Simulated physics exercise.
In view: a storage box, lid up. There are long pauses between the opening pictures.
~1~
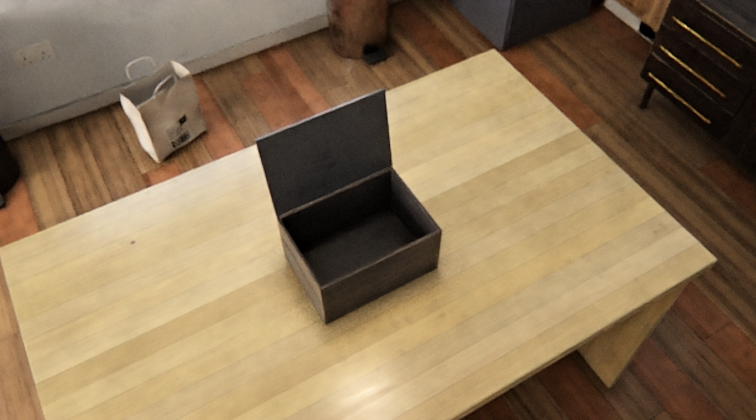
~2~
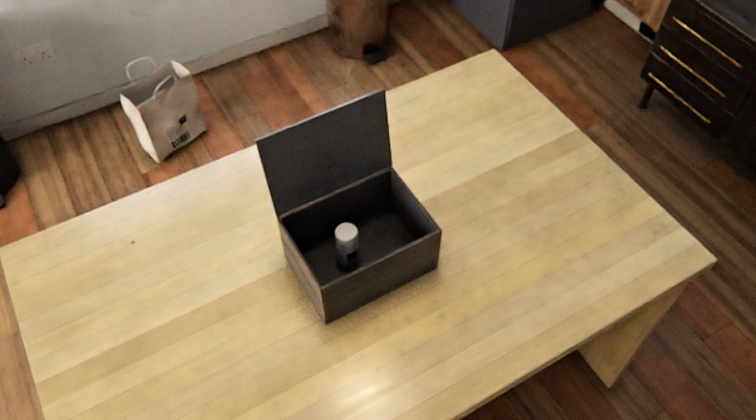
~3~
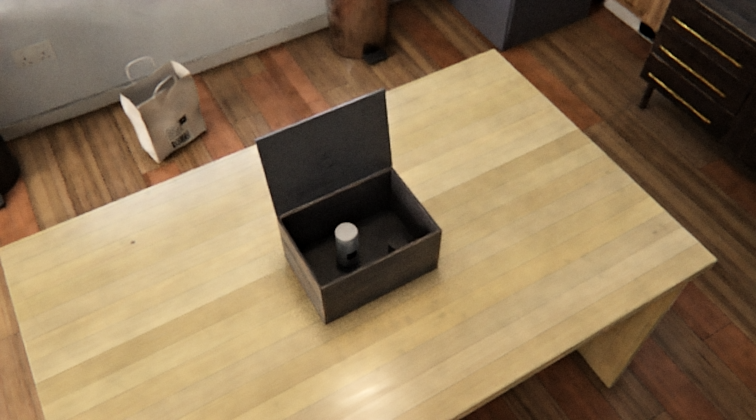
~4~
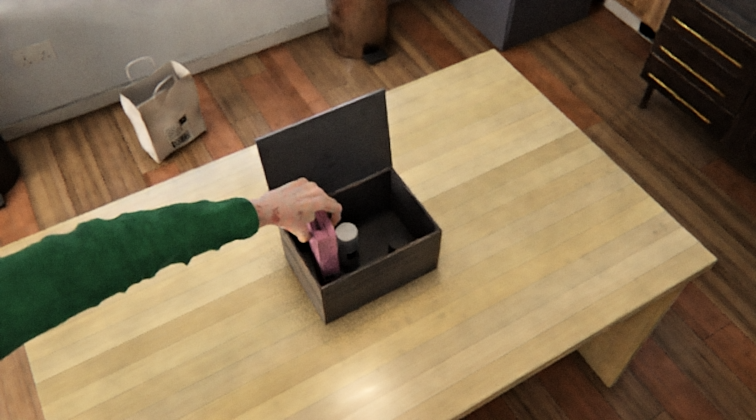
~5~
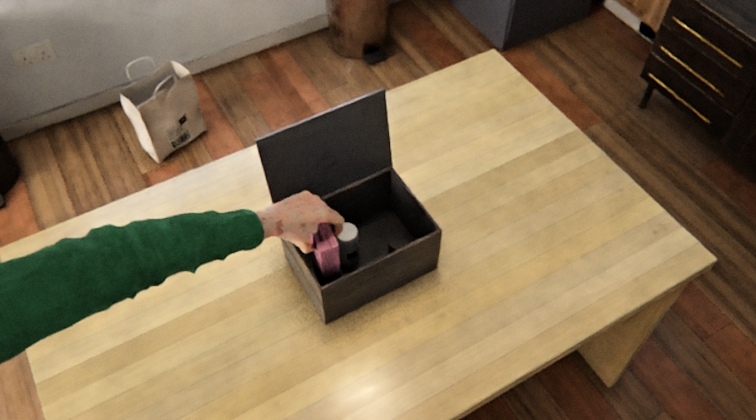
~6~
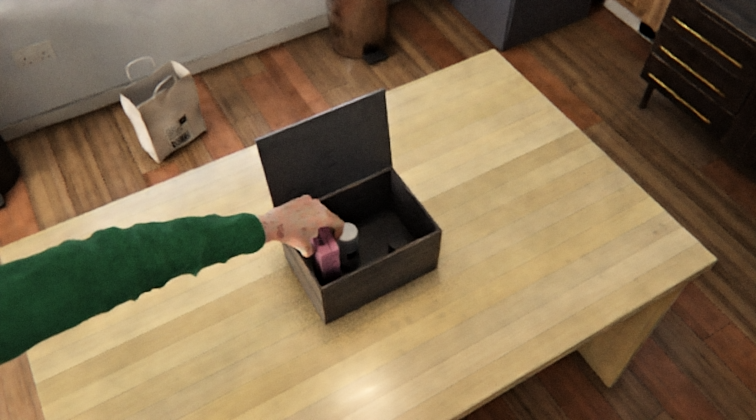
At the start, an open dark box sits empty on a wooden table; then a small cylinder with a pale top appears inside, followed by a small dark object to its right. A green-sleeved arm reaches in from the left and lowers a pink packet into the box, still gripping it.
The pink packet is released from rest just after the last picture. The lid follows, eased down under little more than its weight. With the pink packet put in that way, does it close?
As it turns out, it stays ajar.
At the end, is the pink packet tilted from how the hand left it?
The pink packet stays as placed.
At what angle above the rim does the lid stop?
About 35°.
Then, 1.10 s later than the last frame, lid starting down.
Then, 1.50 s later than the last frame, lid 63° above the rim.
Then, 1.80 s later than the last frame, lid 42° above the rim.
When it is over, lid 33° above the rim; all 3 as before. End places, in pixels of the last picture, pink packet near (325, 262).
